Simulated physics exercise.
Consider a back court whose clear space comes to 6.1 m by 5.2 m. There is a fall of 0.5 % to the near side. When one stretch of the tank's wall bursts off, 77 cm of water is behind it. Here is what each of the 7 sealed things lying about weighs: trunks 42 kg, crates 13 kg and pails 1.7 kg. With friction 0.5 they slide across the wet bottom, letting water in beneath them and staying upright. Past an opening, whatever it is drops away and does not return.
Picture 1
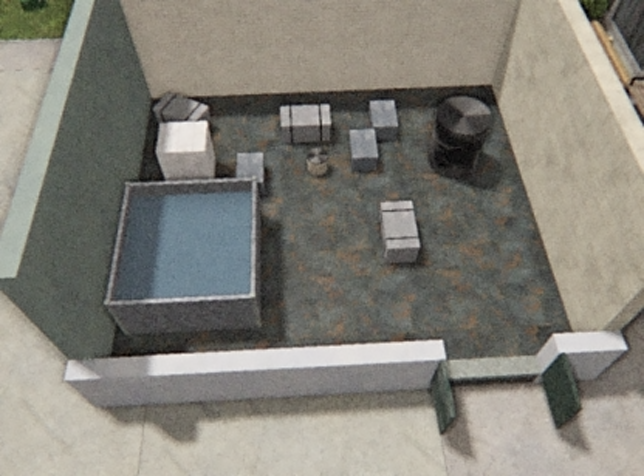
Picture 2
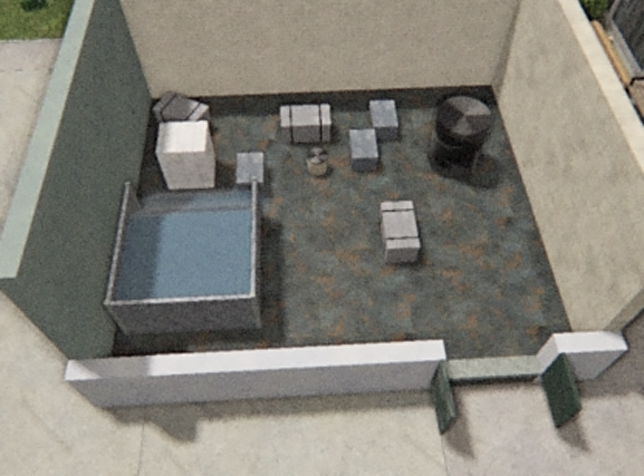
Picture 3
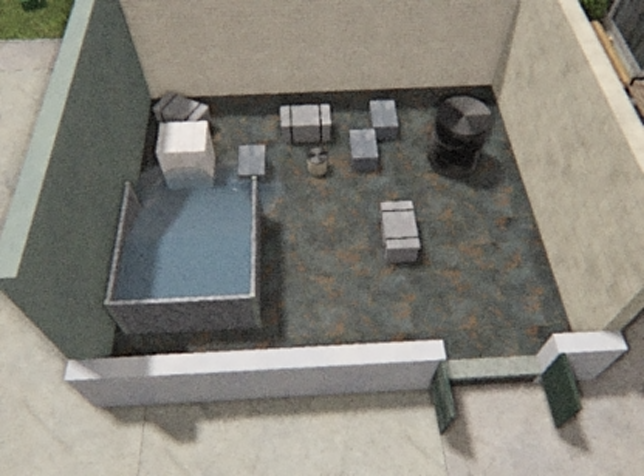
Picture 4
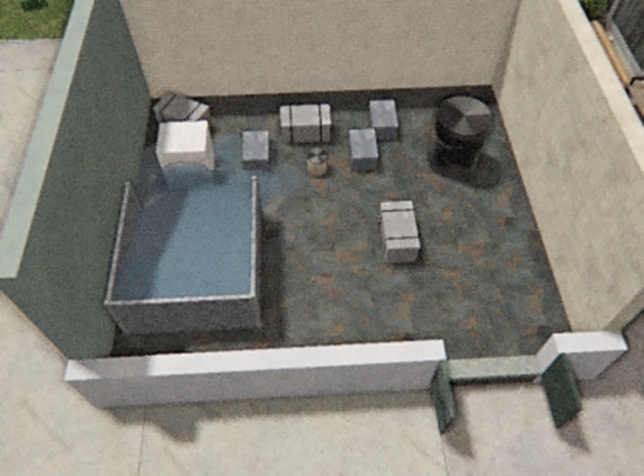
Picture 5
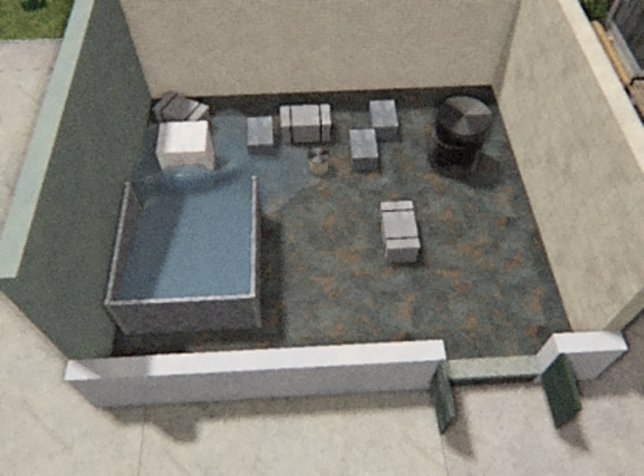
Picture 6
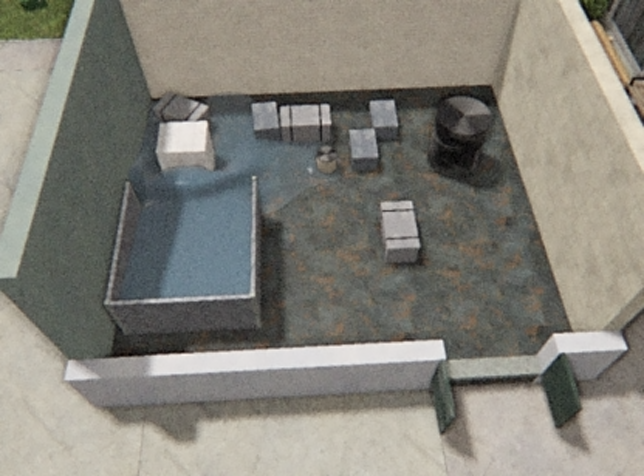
In a walled yard, the back side of a square tank gave way and water spread across the ground behind it, pushing a small grey crate back and right beside a larger banded one.
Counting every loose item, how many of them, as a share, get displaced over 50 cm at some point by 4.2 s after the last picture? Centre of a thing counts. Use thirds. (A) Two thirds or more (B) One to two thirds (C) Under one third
A.
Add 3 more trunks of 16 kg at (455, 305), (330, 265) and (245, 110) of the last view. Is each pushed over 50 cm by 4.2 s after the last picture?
So it's stays below, then stays below, then gets above.
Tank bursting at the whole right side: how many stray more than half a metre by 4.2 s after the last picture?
4.
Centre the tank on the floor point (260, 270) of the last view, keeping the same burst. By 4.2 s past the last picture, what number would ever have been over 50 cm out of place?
Result: 6 of them.
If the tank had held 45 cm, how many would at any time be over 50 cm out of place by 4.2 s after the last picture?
In that case the number is 6.
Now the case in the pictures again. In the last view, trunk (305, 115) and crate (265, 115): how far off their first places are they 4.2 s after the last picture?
In turn: 250 cm, 400 cm.
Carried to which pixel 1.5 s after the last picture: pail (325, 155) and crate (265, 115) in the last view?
Estimated pixels: (385, 159) and (315, 82).
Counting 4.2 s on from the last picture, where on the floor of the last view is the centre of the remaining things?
The centre is close to (448, 202).
Then, 0.4 s after the last picture 1 of 7 are over 50 cm from their spots; 0 afloat.
Then, 1.5 s after the last picture 6 of 7 are over 50 cm from their spots; 4 afloat.
Then, 2.8 s after the last picture 6 of 7 are over 50 cm from their spots; 5 afloat.
Then, 4.2 s after the last picture 6 of 7 are over 50 cm from their spots, and 6 have been at some point; 2 afloat.
